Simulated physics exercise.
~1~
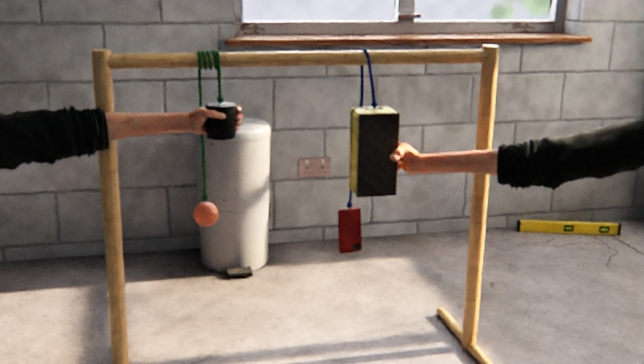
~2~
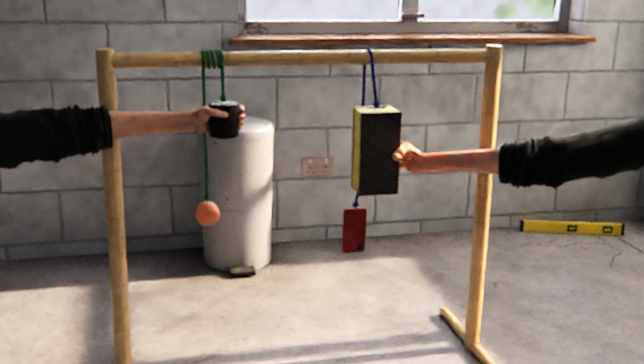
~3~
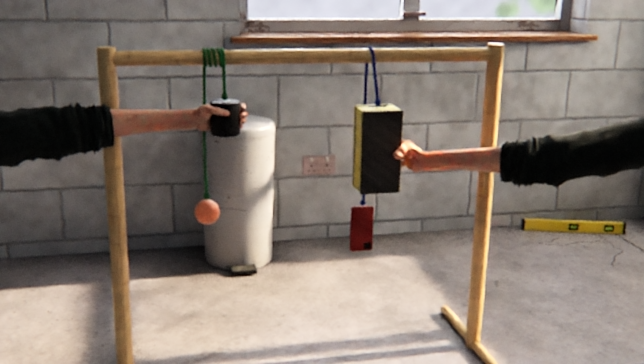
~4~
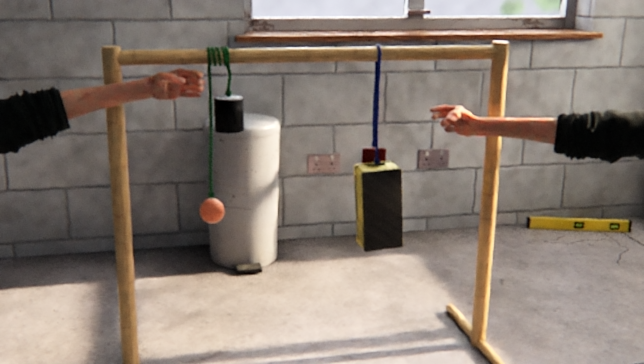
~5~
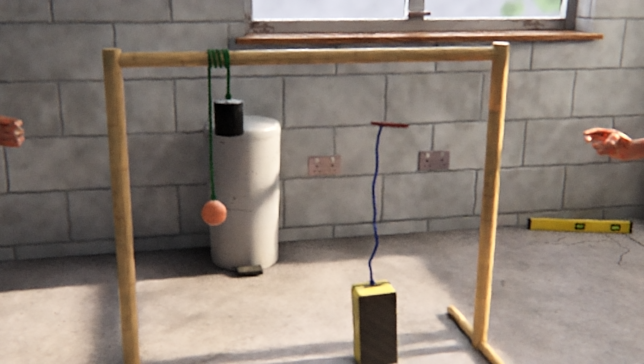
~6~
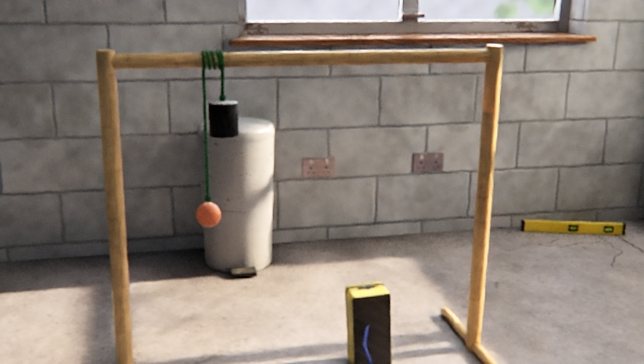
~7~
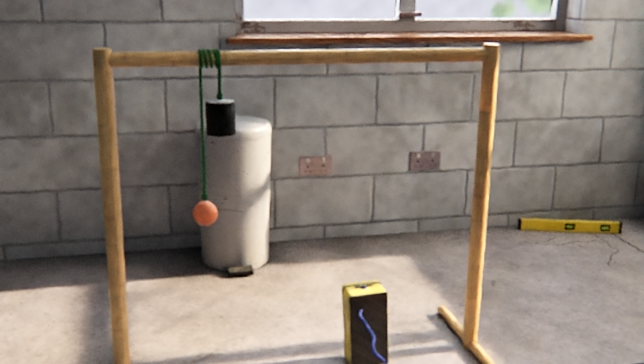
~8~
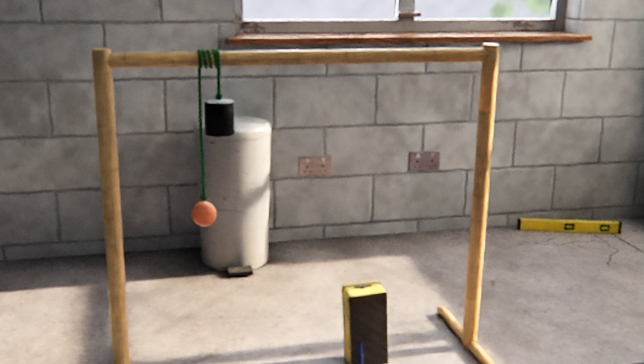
Yellow case dropping to the floor after two hands let go, pulling its blue cord off a wooden rail, black cylinder still hanging.
